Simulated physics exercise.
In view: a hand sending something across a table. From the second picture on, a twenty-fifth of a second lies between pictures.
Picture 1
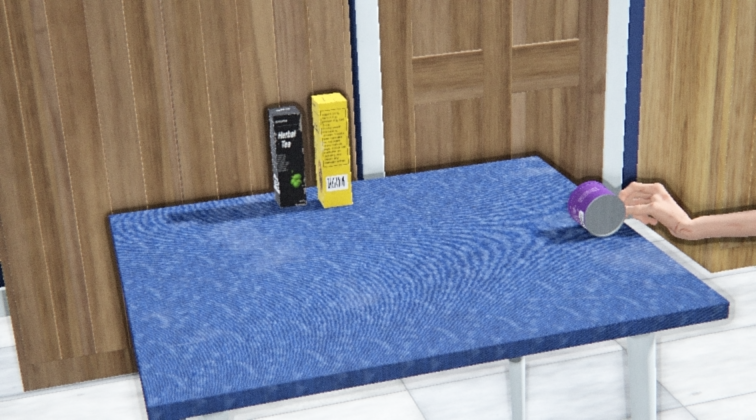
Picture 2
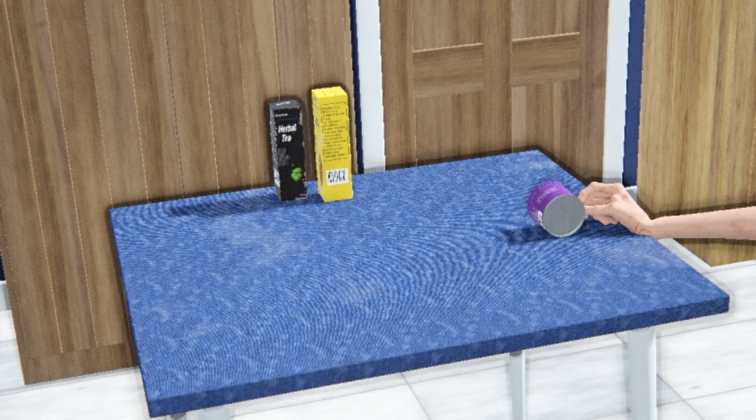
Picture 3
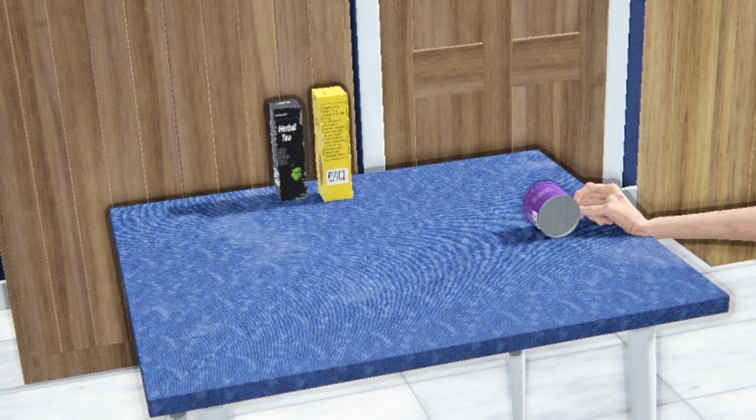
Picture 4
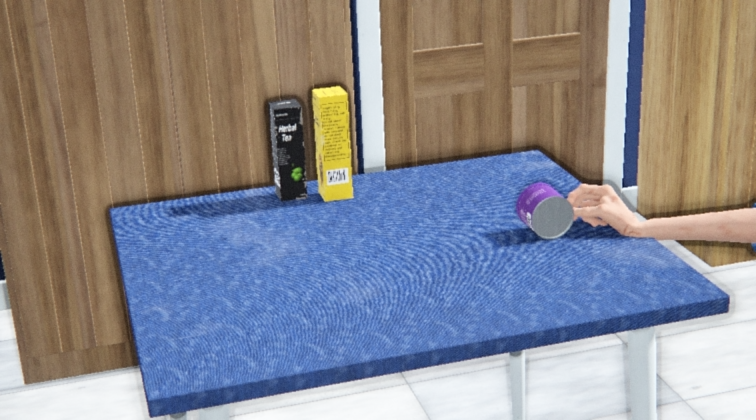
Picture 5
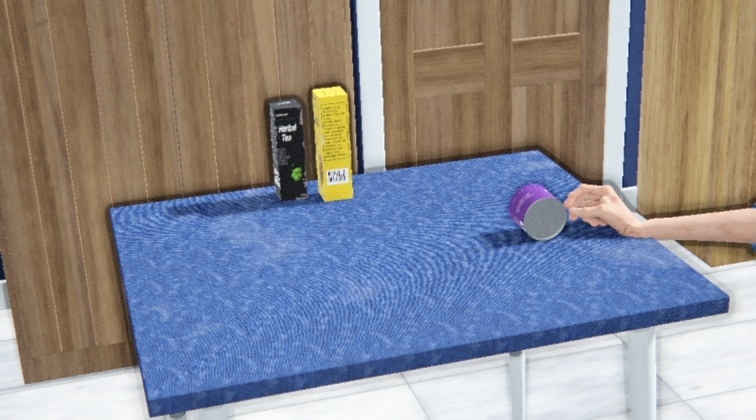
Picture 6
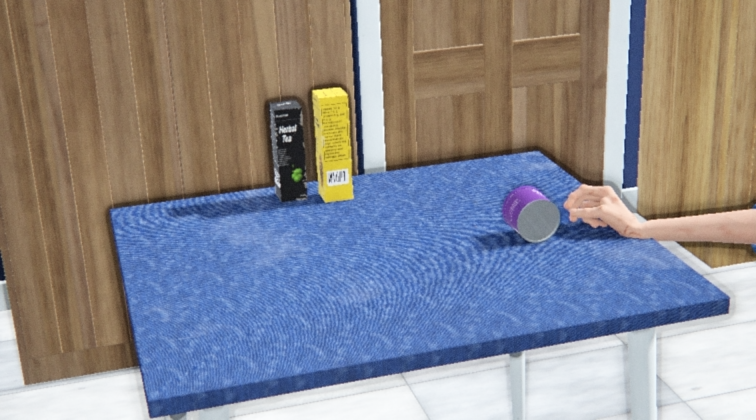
A purple tin with a grey end lies on its side near the right of a blue-topped table, seen from slightly above before wooden doors and a pale tiled floor. Toward the back stand a black herbal tea box and, right beside it, a yellow box. A hand reaching in from the right moves the tin leftward, then stays behind as the tin rolls slightly farther left, separating from the fingers.
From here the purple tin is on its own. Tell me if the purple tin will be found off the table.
The purple tin stays on the table.
Then, 0.10 s after the last picture, purple tin rolled about its own width near (516, 217).
Then, 0.20 s after the last picture, purple tin rolled about its own width near (503, 219).
Then, 0.30 s after the last picture, purple tin rolled about its own width near (493, 220).
Then, 0.50 s after the last picture, purple tin rolled about its own width near (481, 222).
At rest, moved from the start, purple tin. Seen from the same camera at the end, purple tin near (479, 222).
